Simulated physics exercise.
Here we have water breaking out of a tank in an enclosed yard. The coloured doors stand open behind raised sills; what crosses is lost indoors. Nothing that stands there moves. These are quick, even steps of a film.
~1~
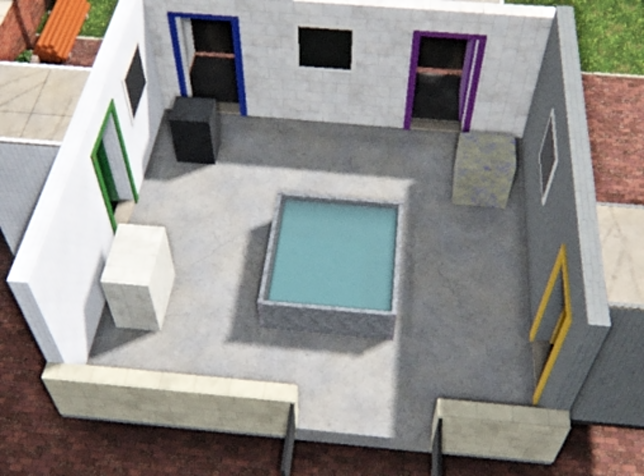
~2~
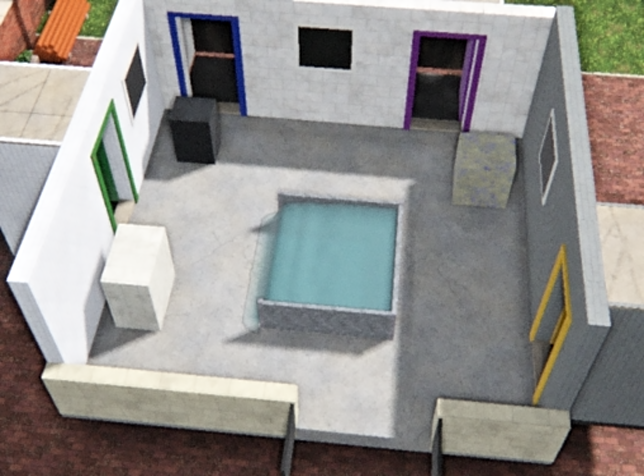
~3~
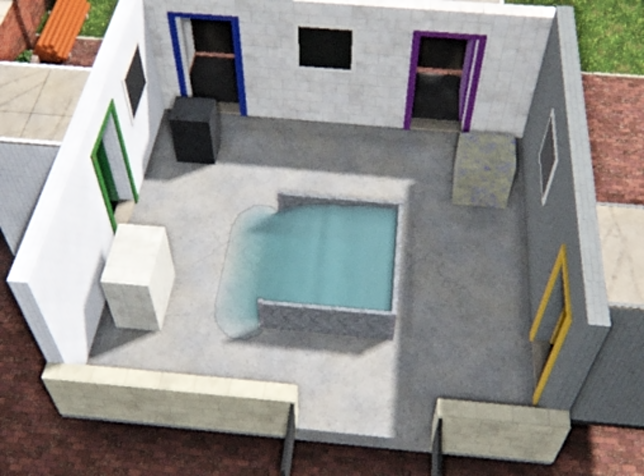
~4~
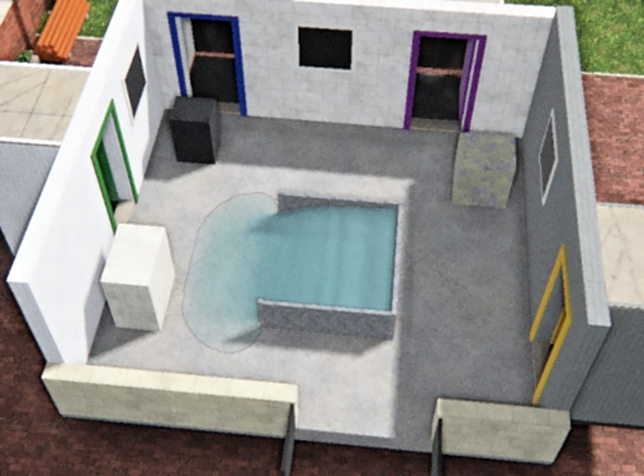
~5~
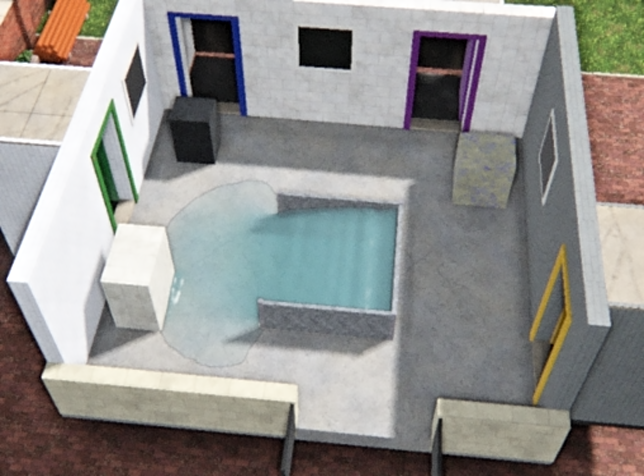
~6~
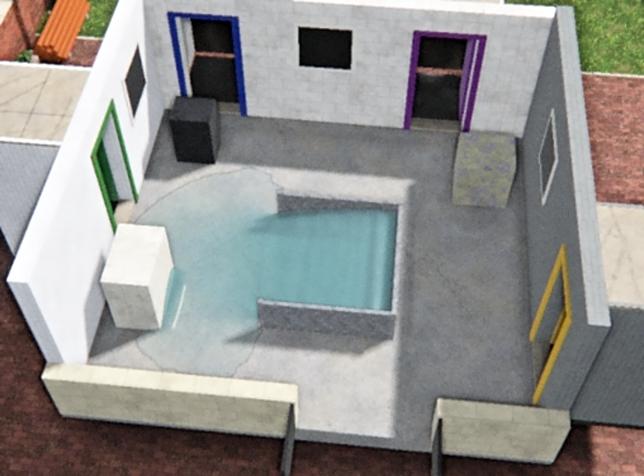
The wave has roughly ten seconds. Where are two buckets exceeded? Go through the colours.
In the end: The green door lets in a lot; the purple door admits no more than that; the yellow door lets in a lot; the blue door lets in a lot.
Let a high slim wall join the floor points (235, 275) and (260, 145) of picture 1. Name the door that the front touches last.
I say the yellow door.
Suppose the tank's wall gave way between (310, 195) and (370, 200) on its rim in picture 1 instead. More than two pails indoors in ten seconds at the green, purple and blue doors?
Then: Green holds; purple is over; blue goes over.
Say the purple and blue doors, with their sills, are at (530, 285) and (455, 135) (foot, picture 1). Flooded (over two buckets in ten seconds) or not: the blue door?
One by one: The blue one stays under.
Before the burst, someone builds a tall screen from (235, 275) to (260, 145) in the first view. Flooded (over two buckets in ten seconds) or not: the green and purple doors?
One by one: Green door holds; purple door is under.
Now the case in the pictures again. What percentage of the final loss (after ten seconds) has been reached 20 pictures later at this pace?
Roughly 55 per cent.
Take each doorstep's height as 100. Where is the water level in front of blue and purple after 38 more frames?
About 150 and 90 per cent.
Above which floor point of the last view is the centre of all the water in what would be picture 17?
Near (232, 271).
A moment on, water covers 30 % of the floor; the green door over two buckets in, the purple door not reached, the yellow door not reached, the blue door not reached.
Next, water covers 35 % of the floor; the green door far over two buckets in, the purple door not reached, the yellow door not reached, the blue door not reached.
Then, water covers 45 % of the floor; the green door far over two buckets in, the purple door not reached, the yellow door not reached, the blue door under two buckets in.
Later, water covers 85 % of the floor; the green door far over two buckets in, the purple door wet at the sill, nothing in, the yellow door under two buckets in, the blue door over two buckets in.
In the end, water covers 95 % of the floor; the green door far over two buckets in, the purple door wet at the sill, nothing in, the yellow door over two buckets in, the blue door over two buckets in.
